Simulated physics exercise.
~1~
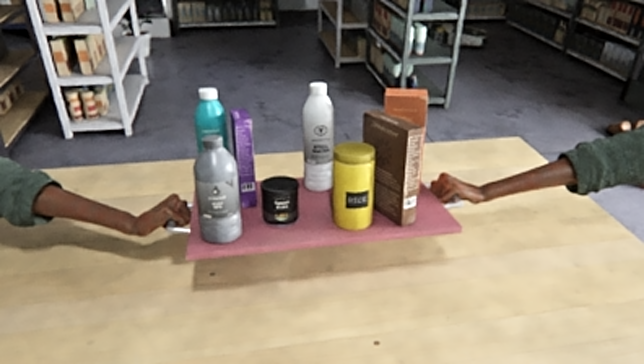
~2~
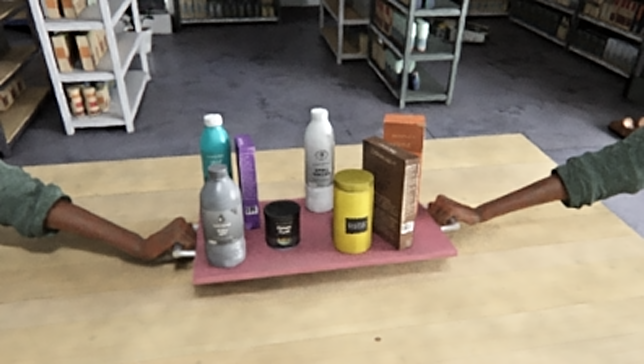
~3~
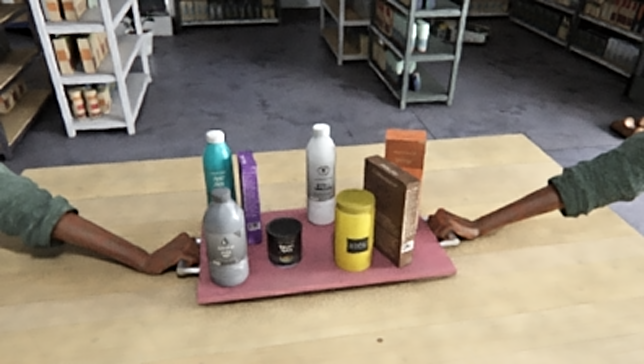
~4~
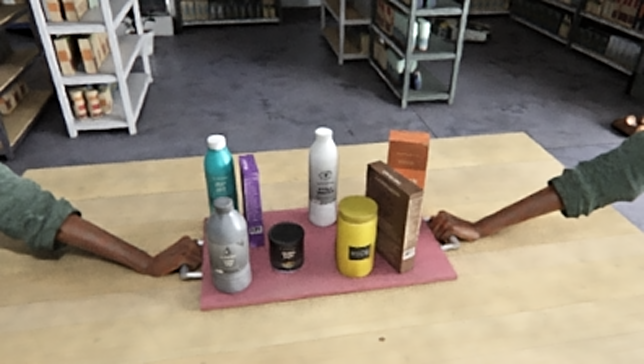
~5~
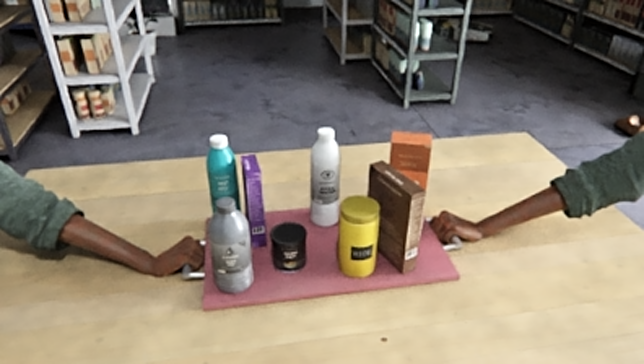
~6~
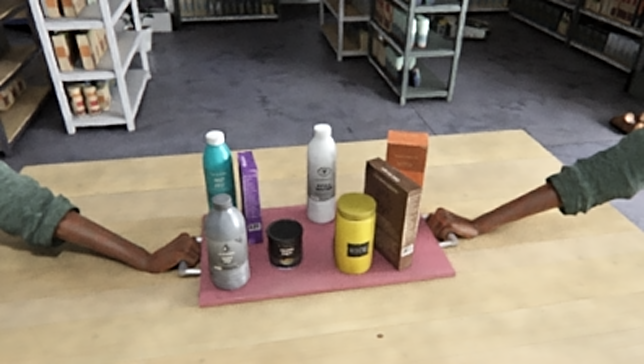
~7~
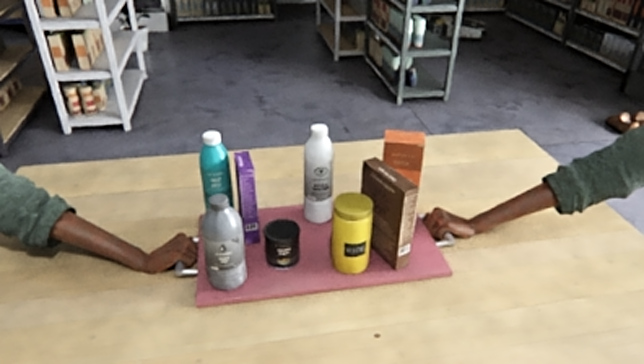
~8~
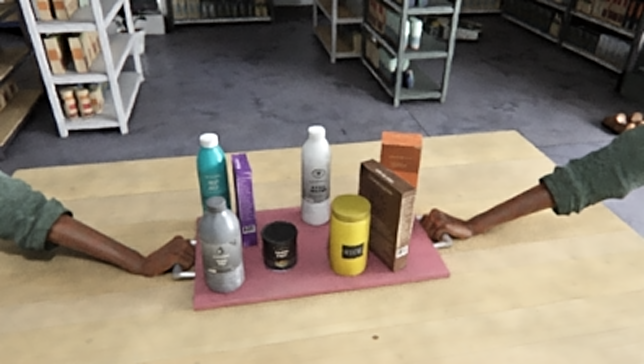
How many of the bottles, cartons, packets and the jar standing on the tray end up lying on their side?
None of them end up on their side; all seven are still standing on the tray.
